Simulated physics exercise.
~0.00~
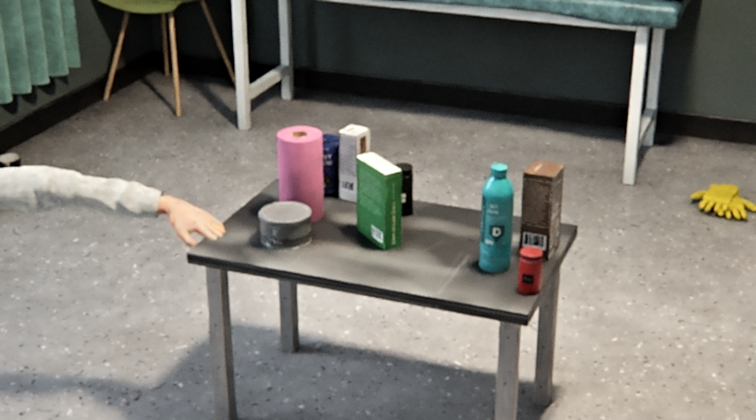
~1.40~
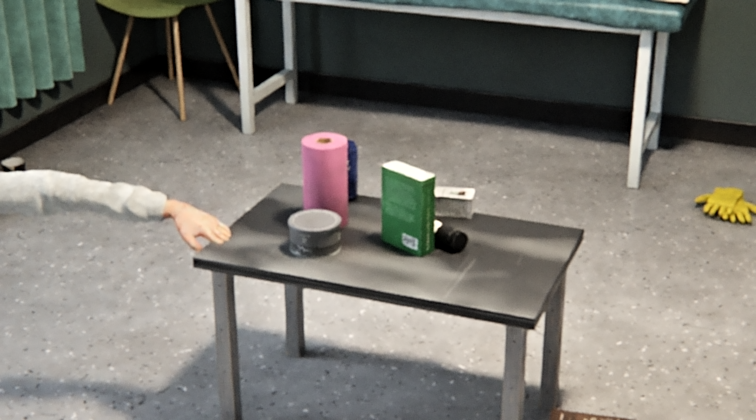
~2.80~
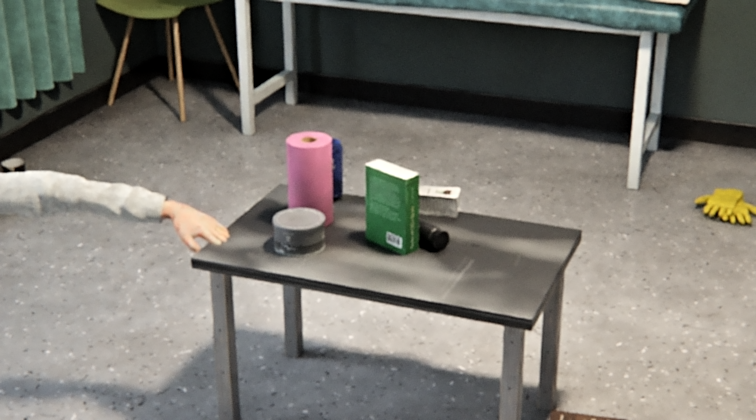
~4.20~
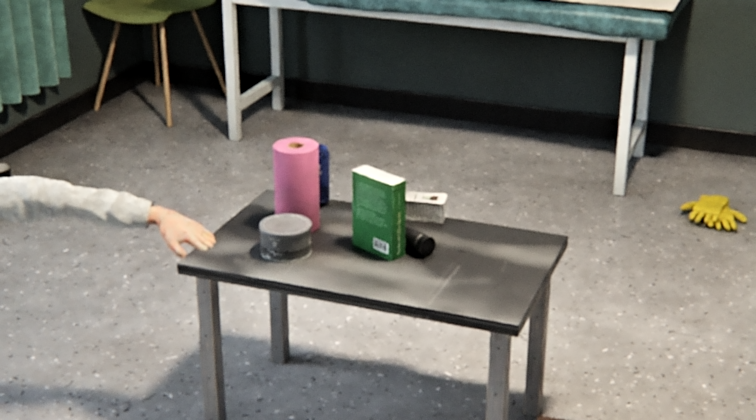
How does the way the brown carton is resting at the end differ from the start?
At the start the brown carton stands upright on the right side of the table. At the end it lies on its side on the floor.
